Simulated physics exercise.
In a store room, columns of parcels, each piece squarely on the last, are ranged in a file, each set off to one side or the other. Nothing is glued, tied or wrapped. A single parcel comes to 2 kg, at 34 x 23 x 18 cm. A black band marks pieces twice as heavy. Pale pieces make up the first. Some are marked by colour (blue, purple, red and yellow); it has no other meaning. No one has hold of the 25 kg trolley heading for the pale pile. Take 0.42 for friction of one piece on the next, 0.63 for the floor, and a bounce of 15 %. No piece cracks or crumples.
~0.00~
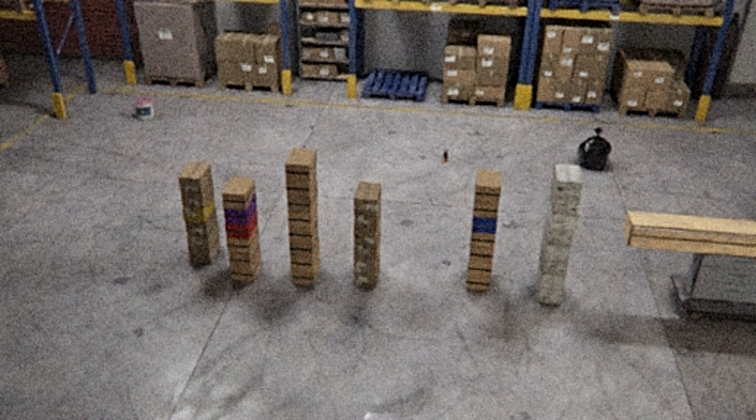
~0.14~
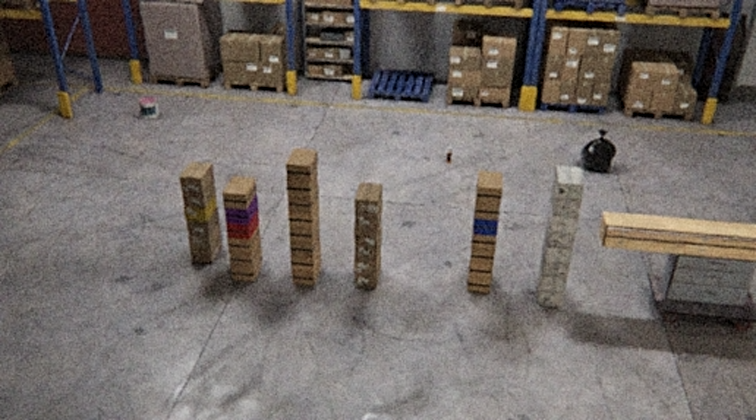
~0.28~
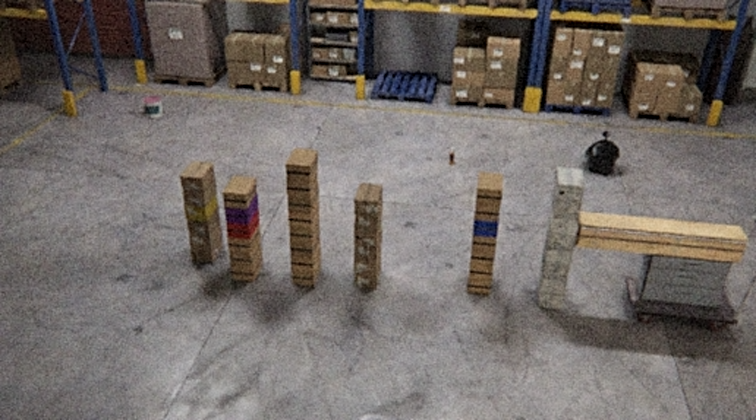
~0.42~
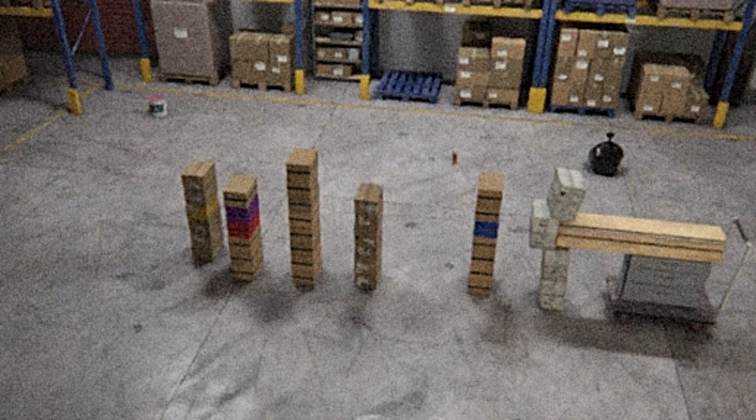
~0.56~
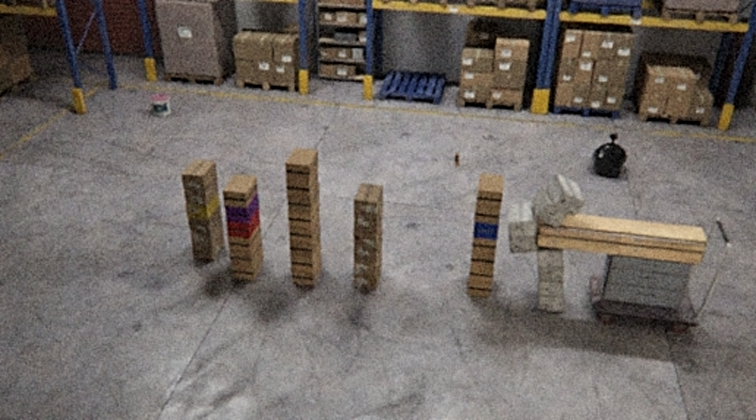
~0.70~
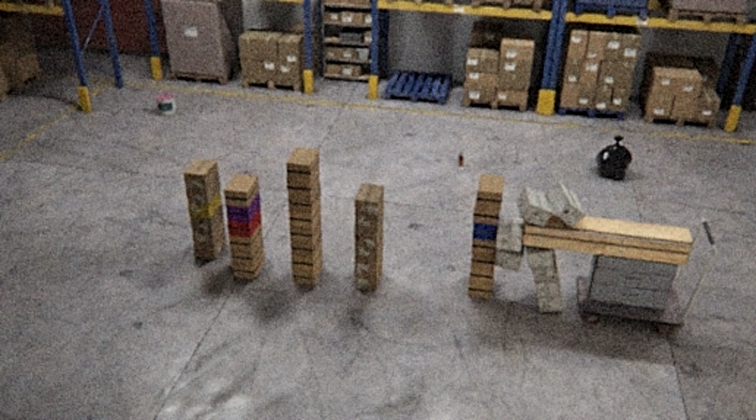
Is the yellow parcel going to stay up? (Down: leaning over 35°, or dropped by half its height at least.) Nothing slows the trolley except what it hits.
That parcel stays up.
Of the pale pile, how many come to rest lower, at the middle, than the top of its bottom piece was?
4 of them.
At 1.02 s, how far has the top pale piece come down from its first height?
About 20 cm.
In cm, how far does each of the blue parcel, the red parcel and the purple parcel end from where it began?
Blue 120, red 0, purple 0.
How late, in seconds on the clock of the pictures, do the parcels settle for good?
Around 3.5 s.
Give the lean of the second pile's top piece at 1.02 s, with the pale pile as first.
It leans some 10°.
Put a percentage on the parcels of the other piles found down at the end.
About 25 per cent.
Around 1.02 s, 4 of the pale pile down; none of the 33 other parcels down, 7 disturbed; yellow parcel unmoved; blue parcel tipped 11°.
Around 1.52 s, 7 of the pale pile down; 7 of the 33 other parcels down; yellow parcel unmoved; blue parcel tipped 42°, 16 cm lower.
Around 2.16 s, 7 of the pale pile down; 8 of the 33 other parcels down; yellow parcel unmoved; blue parcel on its side.
Finally (3.6 s), 7 of the pale pile down; 8 of the 33 other parcels down; yellow parcel unmoved; blue parcel on its side; purple parcel unmoved. Seen by the last camera, middles, yellow parcel near (205, 203), blue parcel near (385, 265).
